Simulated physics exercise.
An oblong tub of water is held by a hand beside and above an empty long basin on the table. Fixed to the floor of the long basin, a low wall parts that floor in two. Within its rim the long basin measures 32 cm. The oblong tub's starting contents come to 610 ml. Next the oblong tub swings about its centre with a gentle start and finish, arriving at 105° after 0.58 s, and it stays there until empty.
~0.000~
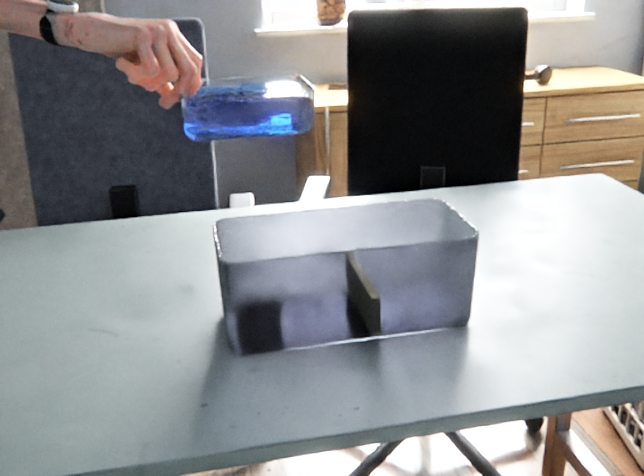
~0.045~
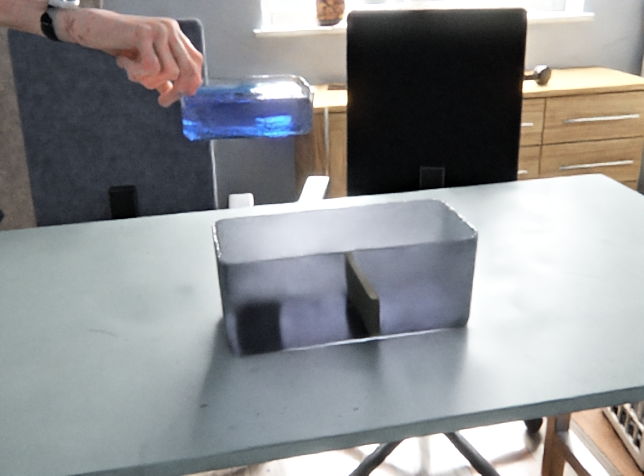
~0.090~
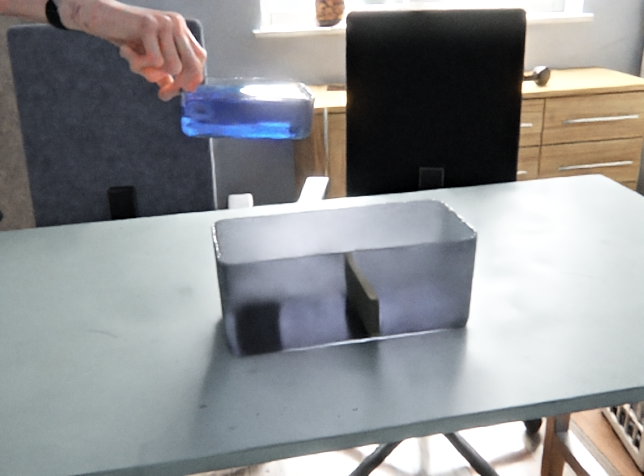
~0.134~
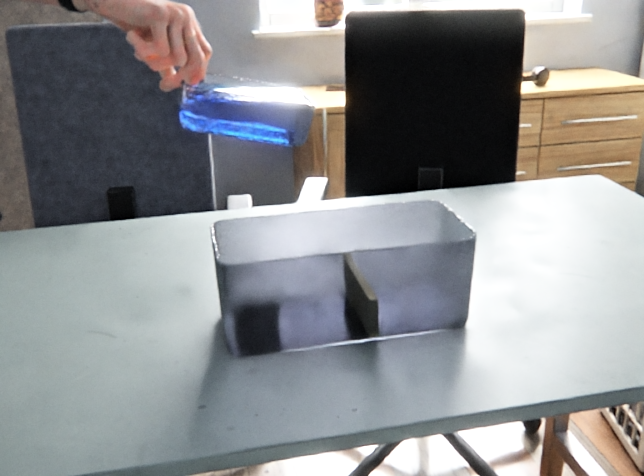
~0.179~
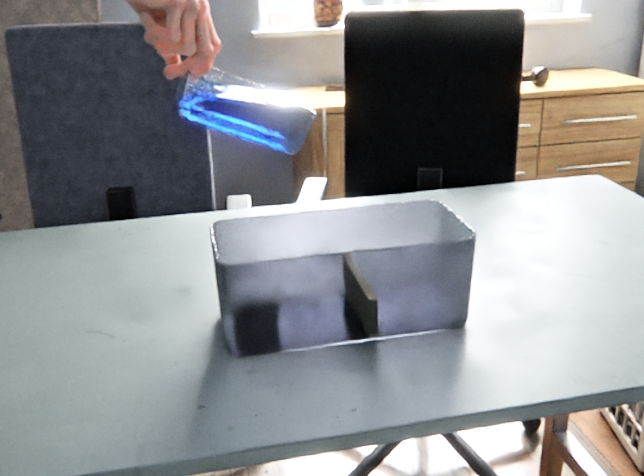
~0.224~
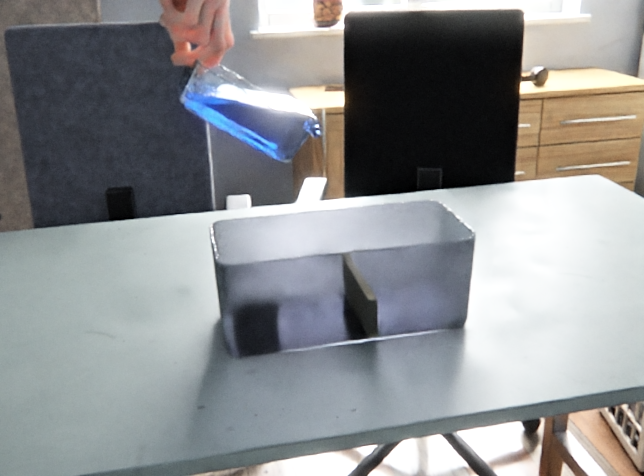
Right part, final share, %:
43 %.
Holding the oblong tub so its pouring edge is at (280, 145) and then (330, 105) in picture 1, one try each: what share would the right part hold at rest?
Some 5 and 70 per cent, in that order.
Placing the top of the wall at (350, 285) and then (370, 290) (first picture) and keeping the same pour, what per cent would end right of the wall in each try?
It comes to 60 per cent, and then 35 per cent.
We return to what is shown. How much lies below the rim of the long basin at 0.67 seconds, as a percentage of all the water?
Reading: Approx. 88 %.
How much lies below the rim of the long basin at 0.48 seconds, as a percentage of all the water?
44 %, more or less.
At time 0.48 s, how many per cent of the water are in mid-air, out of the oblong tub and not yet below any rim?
50 per cent.
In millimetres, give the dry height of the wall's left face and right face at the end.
About 44 mm left, about 40 mm right.
By 0.48 s the tilt is 98° and 5 per cent is still to pour, 16 is left of the wall and 29 right of it.
By 0.67 s the tilt is 105° and 0 per cent is still to pour, 41 is left of the wall and 46 right of it.
By 0.87 s the tilt is 105° and 0 per cent is still to pour, 47 is left of the wall and 43 right of it.
By 1.08 s the tilt is 105° and 0 per cent is still to pour, 47 is left of the wall and 43 right of it.
At rest 48 per cent lies left of the wall, 43 right of it and 10 outside.
